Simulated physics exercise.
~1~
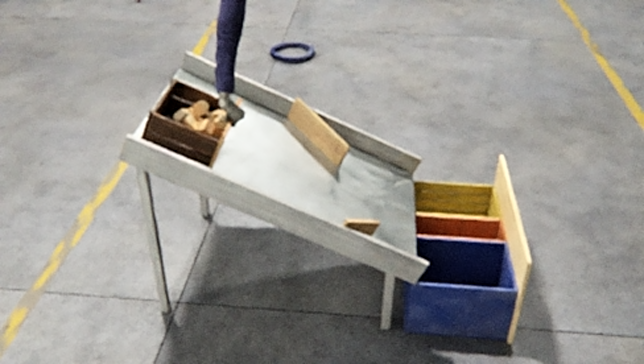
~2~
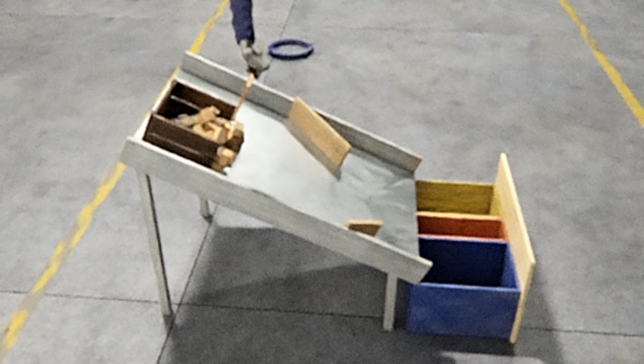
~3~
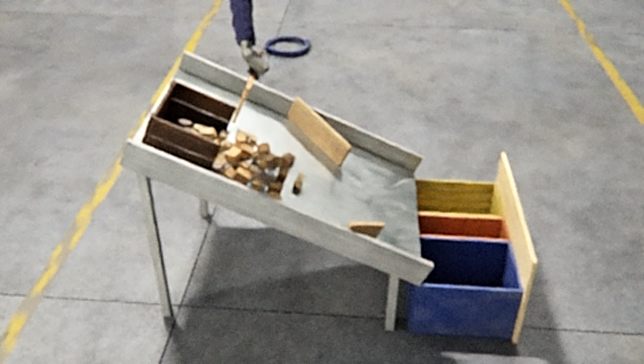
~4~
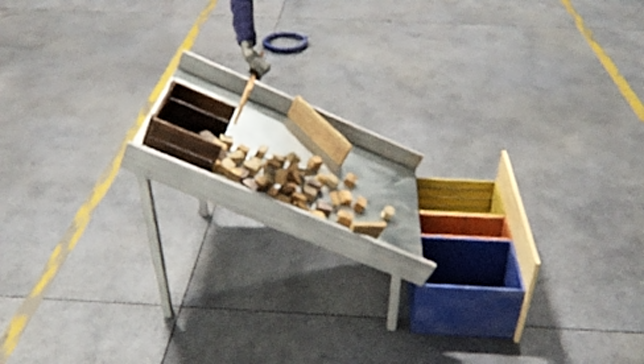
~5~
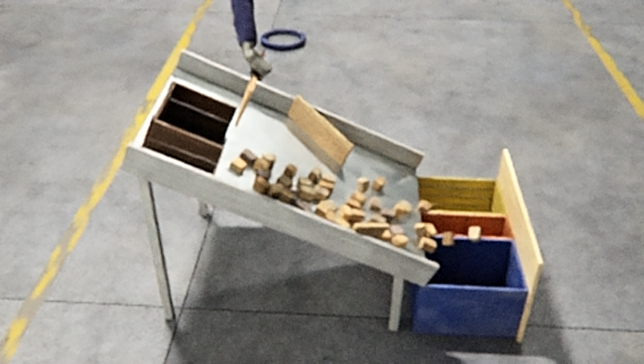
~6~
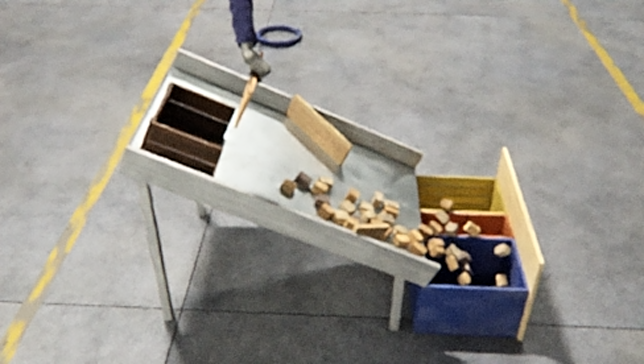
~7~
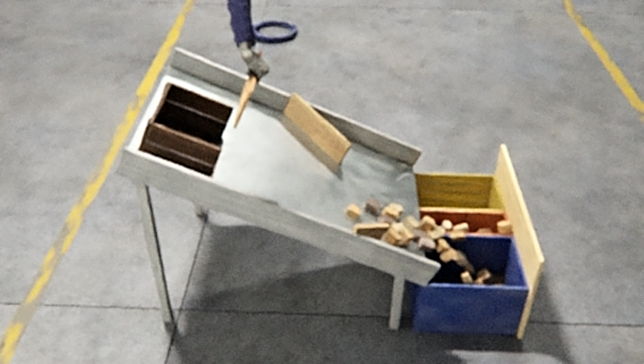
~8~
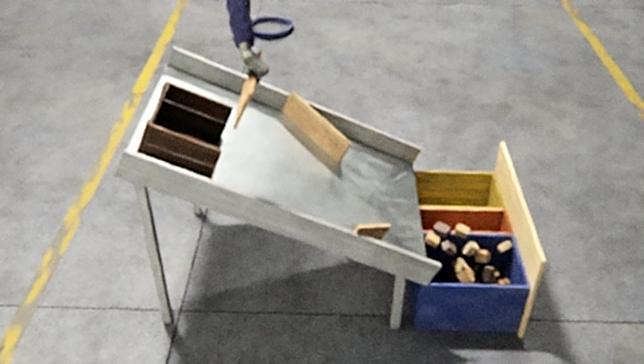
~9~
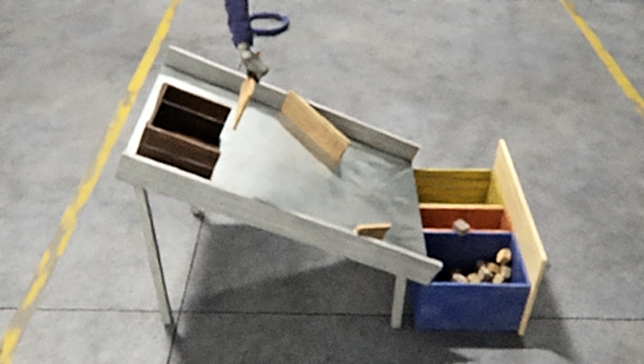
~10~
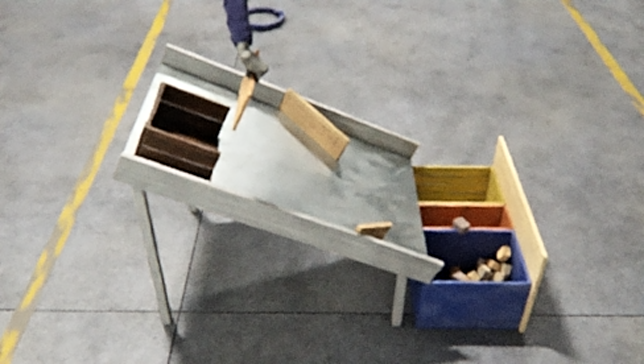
On a concrete floor, wooden blocks tumble down a sloping table and mostly settle in a blue bin.
